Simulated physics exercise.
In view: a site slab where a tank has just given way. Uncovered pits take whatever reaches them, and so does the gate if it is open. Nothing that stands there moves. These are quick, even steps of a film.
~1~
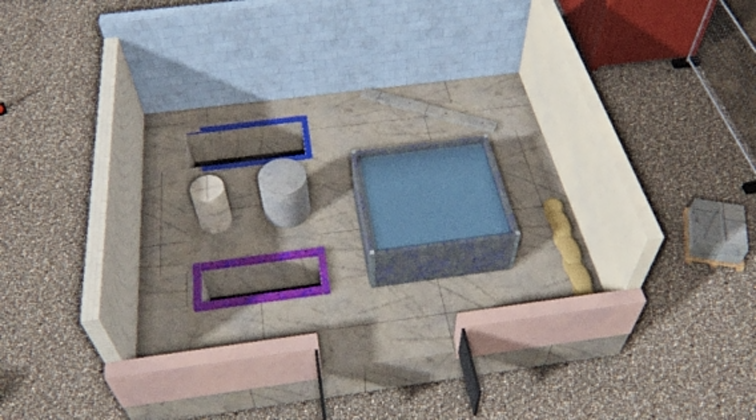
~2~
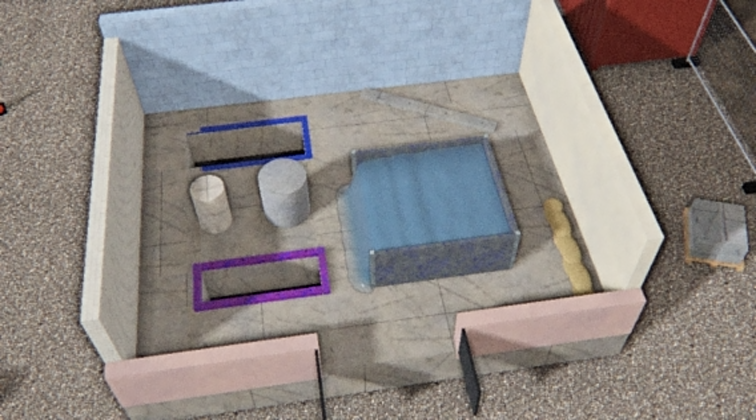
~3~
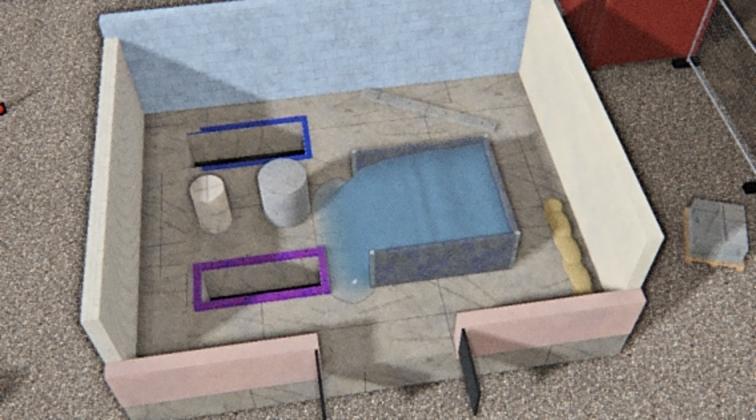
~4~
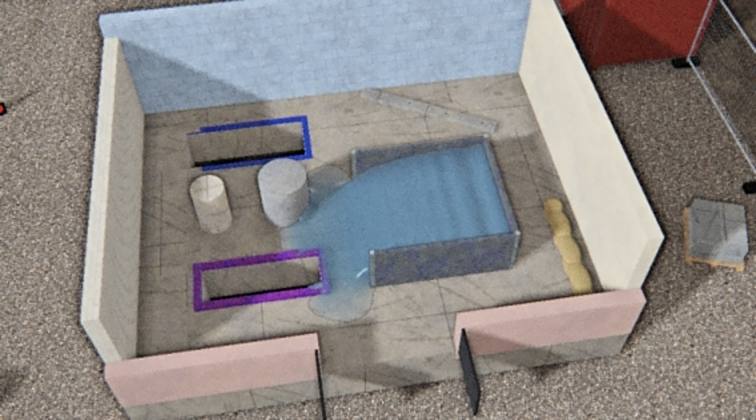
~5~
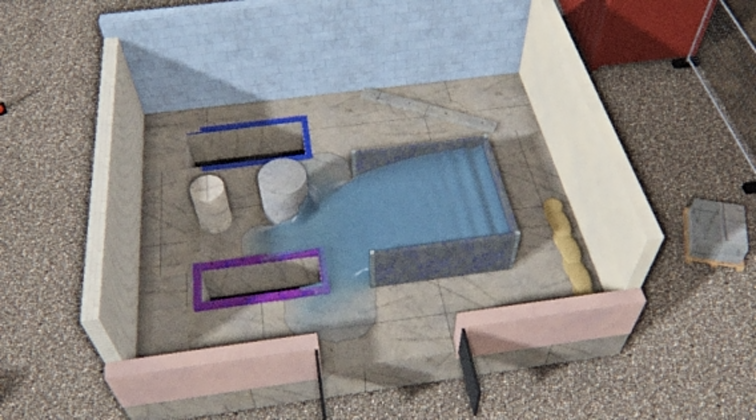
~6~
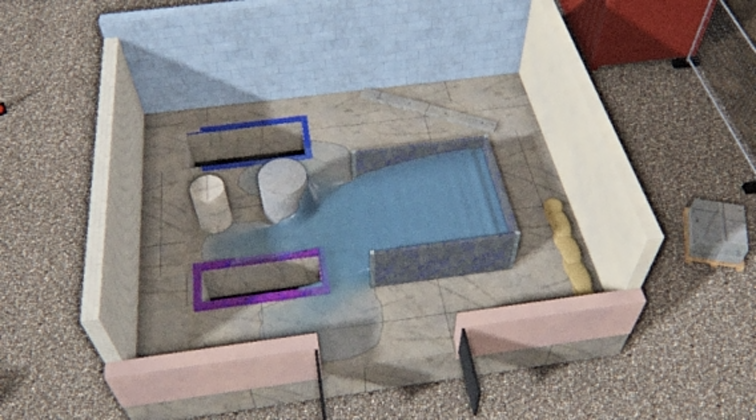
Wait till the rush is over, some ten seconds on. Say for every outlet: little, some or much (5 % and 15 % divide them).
One by one: The gate takes from 5 to 15 %; the blue pit takes over 15 %; the purple pit takes over 15 %.
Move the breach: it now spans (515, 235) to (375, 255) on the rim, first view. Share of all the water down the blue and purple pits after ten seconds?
Roughly, in per cent: Blue 4, purple 0.
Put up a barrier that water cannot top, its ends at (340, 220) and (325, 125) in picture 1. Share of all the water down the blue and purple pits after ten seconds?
Roughly, in per cent: Blue 20, purple 30.
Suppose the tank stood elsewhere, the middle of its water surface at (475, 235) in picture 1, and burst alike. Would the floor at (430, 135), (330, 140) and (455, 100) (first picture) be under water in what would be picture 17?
As listed: Dry, under water, no water.
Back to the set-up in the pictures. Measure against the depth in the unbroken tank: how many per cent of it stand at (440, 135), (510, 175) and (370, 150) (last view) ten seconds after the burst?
Roughly 2, 2 and 2 per cent, in turn.
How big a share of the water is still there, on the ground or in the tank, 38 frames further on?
Some 46 per cent.
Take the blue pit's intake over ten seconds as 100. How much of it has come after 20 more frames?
Near 45 in a hundred.
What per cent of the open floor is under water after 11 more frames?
Close to 45 %.
A moment on, water covers 30 % of the floor; the gate 0 %, the blue pit 3 %, the purple pit 9 %.
Next, water covers 45 % of the floor; the gate 1 %, the blue pit 7 %, the purple pit 17 %.
Then, water covers 55 % of the floor; the gate 3 %, the blue pit 14 %, the purple pit 21 %.
Later, water covers 70 % of the floor; the gate 8 %, the blue pit 23 %, the purple pit 24 %.
In the end, water covers 85 % of the floor; the gate 12 %, the blue pit 31 %, the purple pit 24 %.
